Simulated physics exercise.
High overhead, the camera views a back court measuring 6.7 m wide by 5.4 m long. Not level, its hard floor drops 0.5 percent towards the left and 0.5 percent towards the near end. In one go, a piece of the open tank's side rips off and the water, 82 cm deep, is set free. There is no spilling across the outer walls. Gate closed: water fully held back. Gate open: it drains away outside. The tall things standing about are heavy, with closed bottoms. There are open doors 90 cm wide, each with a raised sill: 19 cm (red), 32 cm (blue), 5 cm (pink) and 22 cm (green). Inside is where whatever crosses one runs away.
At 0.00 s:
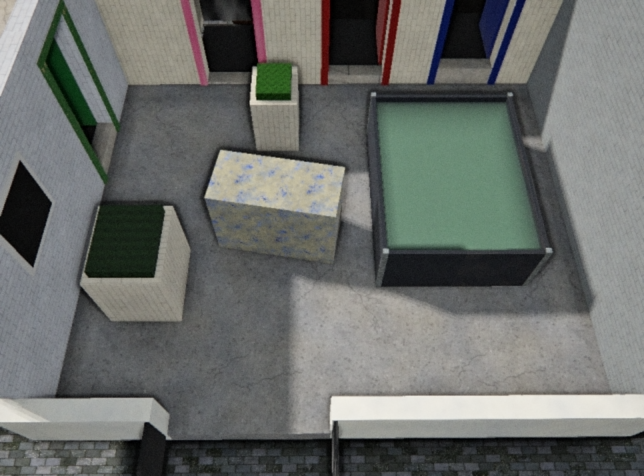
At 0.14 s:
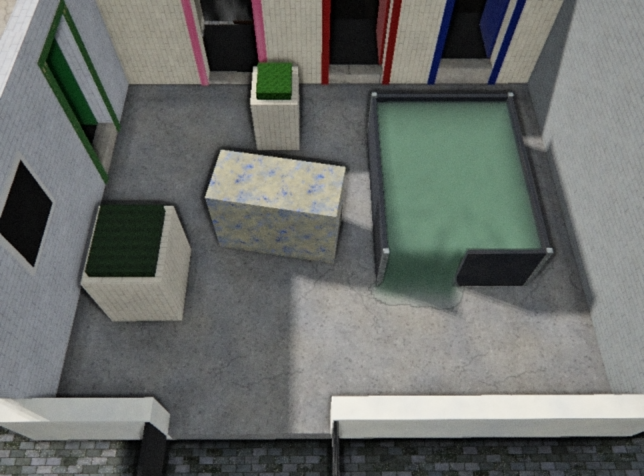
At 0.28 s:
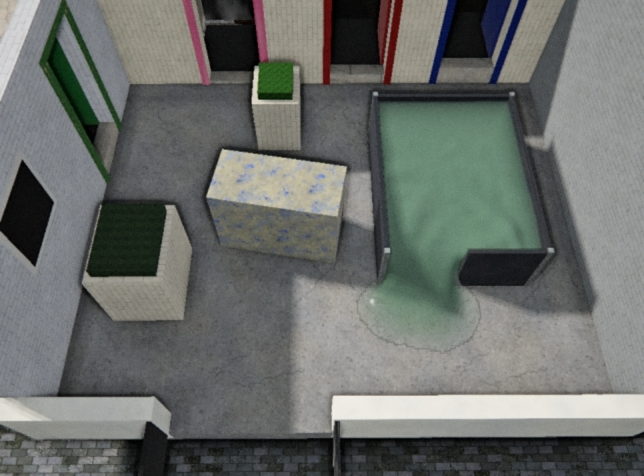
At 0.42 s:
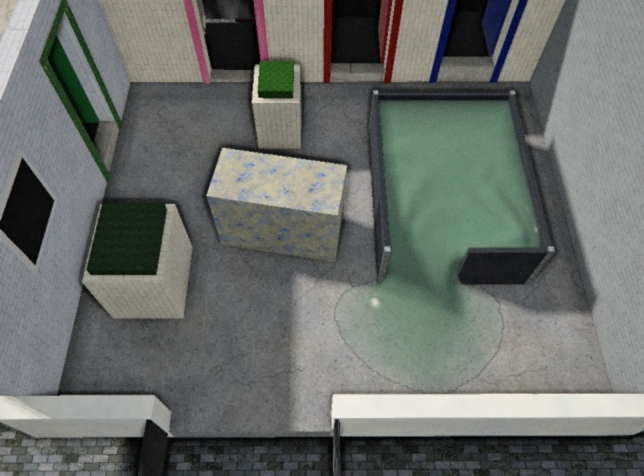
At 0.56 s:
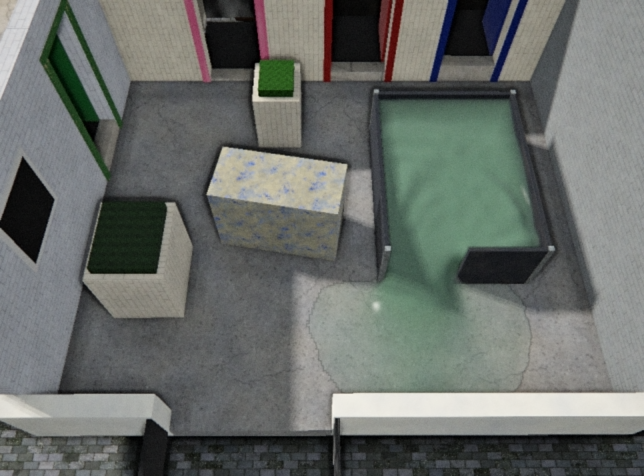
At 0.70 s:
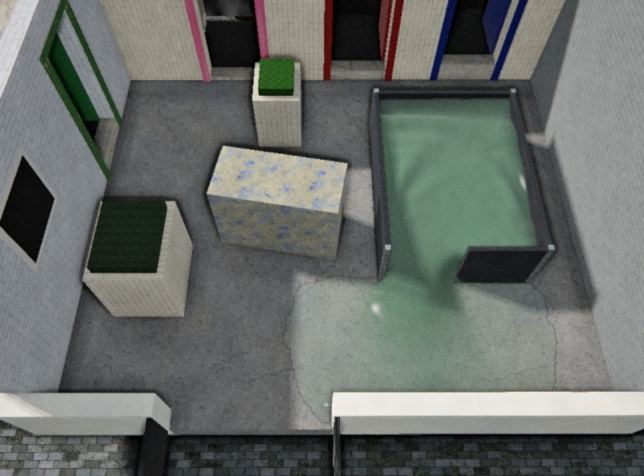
Green water sits in a dark, open-topped tank at the right of a grey walled court, seen from high overhead. A patterned block stands mid-court, with green-topped pale blocks behind and at left, and pink, red, blue and green doorways around. Part of the tank's near side gives way, and water pours out, fanning thinly across the floor to the low white near wall, while the camera stays almost still.
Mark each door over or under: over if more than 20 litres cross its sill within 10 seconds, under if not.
Marks: Red door: Under; blue door: Under; pink door: Over; green door: Under.
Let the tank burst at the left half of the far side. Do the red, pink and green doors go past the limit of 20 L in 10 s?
So red ends up past the limit, pink past the limit, green short of it.
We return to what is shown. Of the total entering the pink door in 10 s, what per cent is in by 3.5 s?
Fraction in by then: Around 0 per cent.
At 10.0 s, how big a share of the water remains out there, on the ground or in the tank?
That would be close to 78 per cent.
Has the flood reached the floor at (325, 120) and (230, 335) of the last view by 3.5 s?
Untouched, soaked.
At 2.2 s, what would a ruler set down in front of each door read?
You'd get red at 0 cm, blue at 0 cm, pink at 0 cm, and green at 0 cm.
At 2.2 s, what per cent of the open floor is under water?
I'd say around 35 % is wet.
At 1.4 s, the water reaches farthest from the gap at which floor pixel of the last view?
I'd put it close to (192, 408).
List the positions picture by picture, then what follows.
In the first picture, the open tank at (452, 171) is whole and still, 82 cm deep.
In the second picture, the front is at (375, 287), 0.6 m from the gap at (419, 273); 0.2 m2 of floor is under water; 82 cm left at the back of the open tank.
In the third picture, the front is at (450, 342), 0.9 m from the gap at (420, 274); 0.9 m2 of floor is under water; 82 cm left at the back of the open tank.
In the fourth picture, water pours out at (420, 273) and has run 1.4 m, to (446, 384); typically 9 cm deep outside, 82 cm at the open tank's back.
In the fifth picture, water pours out at (421, 272) and has run 1.8 m, to a hidden place; typically 6 cm deep outside, 81 cm at the open tank's back.
In the sixth picture, water pours out at (421, 271) and has run 2.2 m, to a hidden place; typically 6 cm deep outside, 74 cm at the open tank's back.
After 1.4 s water covers 20 % of the floor and is deepest (52 cm) near (419, 407); red door not reached, blue door not reached, pink door not reached, green door not reached.
After 2.2 s water covers 35 % of the floor and is deepest (46 cm) near (600, 407); red door not reached, blue door not reached, pink door not reached, green door not reached.
After 3.5 s water covers 55 % of the floor and is deepest (32 cm) near (585, 407); red door not reached, blue door not reached, pink door not reached, green door not reached.
After 6.0 s water covers 85 % of the floor and is deepest (23 cm) near (419, 407); red door 4 cm at the sill, 0 L in, blue door 15 cm at the sill, 0 L in, pink door 8 cm at the sill, 1 L in, green door 4 cm at the sill, 0 L in.
After 10.0 s water covers 95 % of the floor and is deepest (16 cm) near (103, 205); red door 4 cm at the sill, 0 L in, blue door 9 cm at the sill, 0 L in, pink door 11 cm at the sill, 74 L in, green door 12 cm at the sill, 0 L in.
